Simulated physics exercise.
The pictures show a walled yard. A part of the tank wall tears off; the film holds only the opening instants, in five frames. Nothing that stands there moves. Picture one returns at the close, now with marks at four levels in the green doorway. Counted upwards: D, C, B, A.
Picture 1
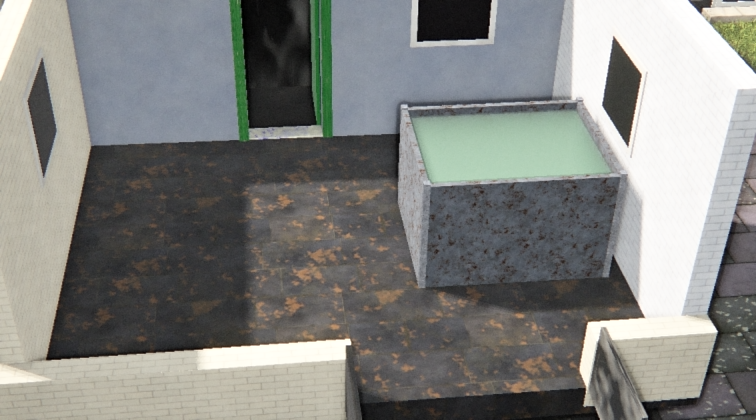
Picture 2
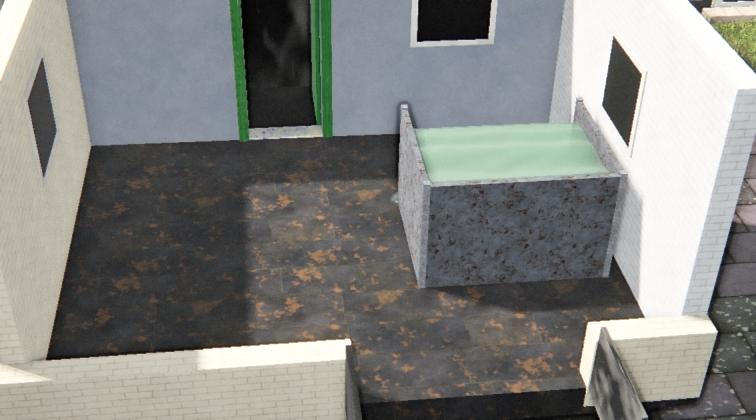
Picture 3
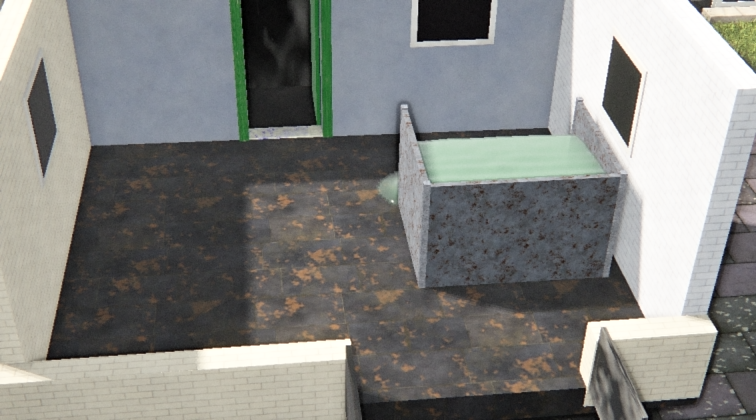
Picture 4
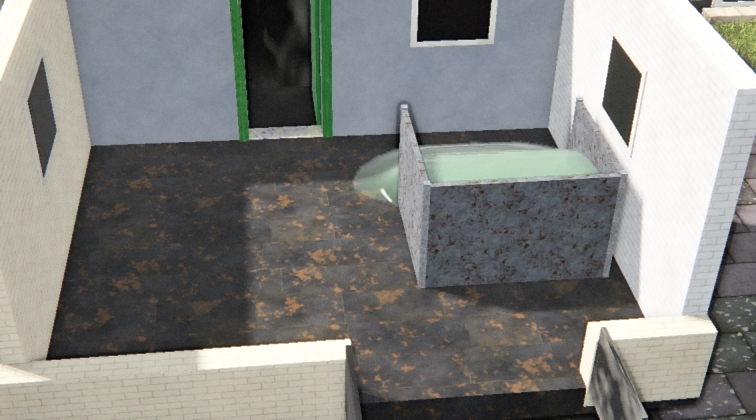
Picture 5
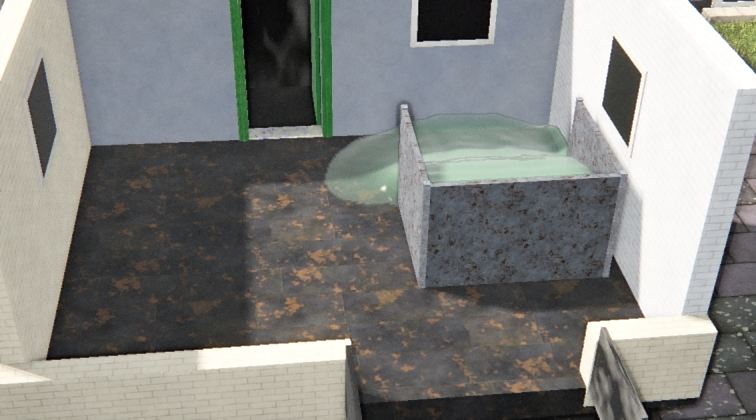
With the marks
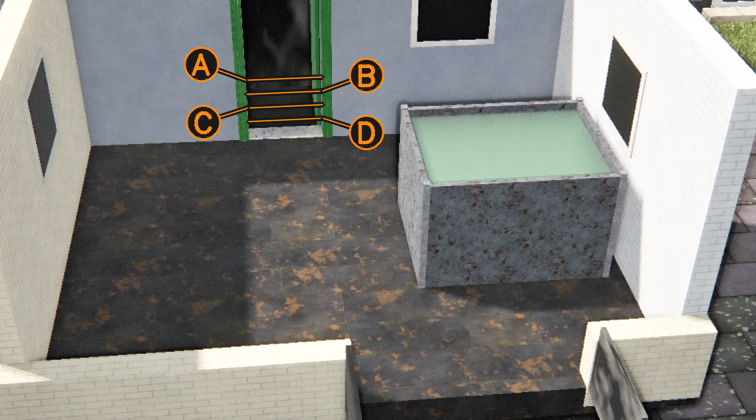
Walled yard with a speckled stone tank losing its back panel, pale green water surging out behind and spreading left across dark paving.
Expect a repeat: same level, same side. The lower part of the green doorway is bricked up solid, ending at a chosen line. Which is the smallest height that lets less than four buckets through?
That is line D.
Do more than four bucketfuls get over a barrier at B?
No, not at all.
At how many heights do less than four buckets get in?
All of them.
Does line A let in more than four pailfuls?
No, not at all.
On the marked copy, A at (284, 78); B at (284, 92); C at (285, 106); D at (285, 119); from the bottom up D, C, B, A.
Choosing A, nothing gets over.
Choosing B, nothing gets over.
Choosing C, nothing gets over.
Choosing D, a splash gets over, under a bucket.
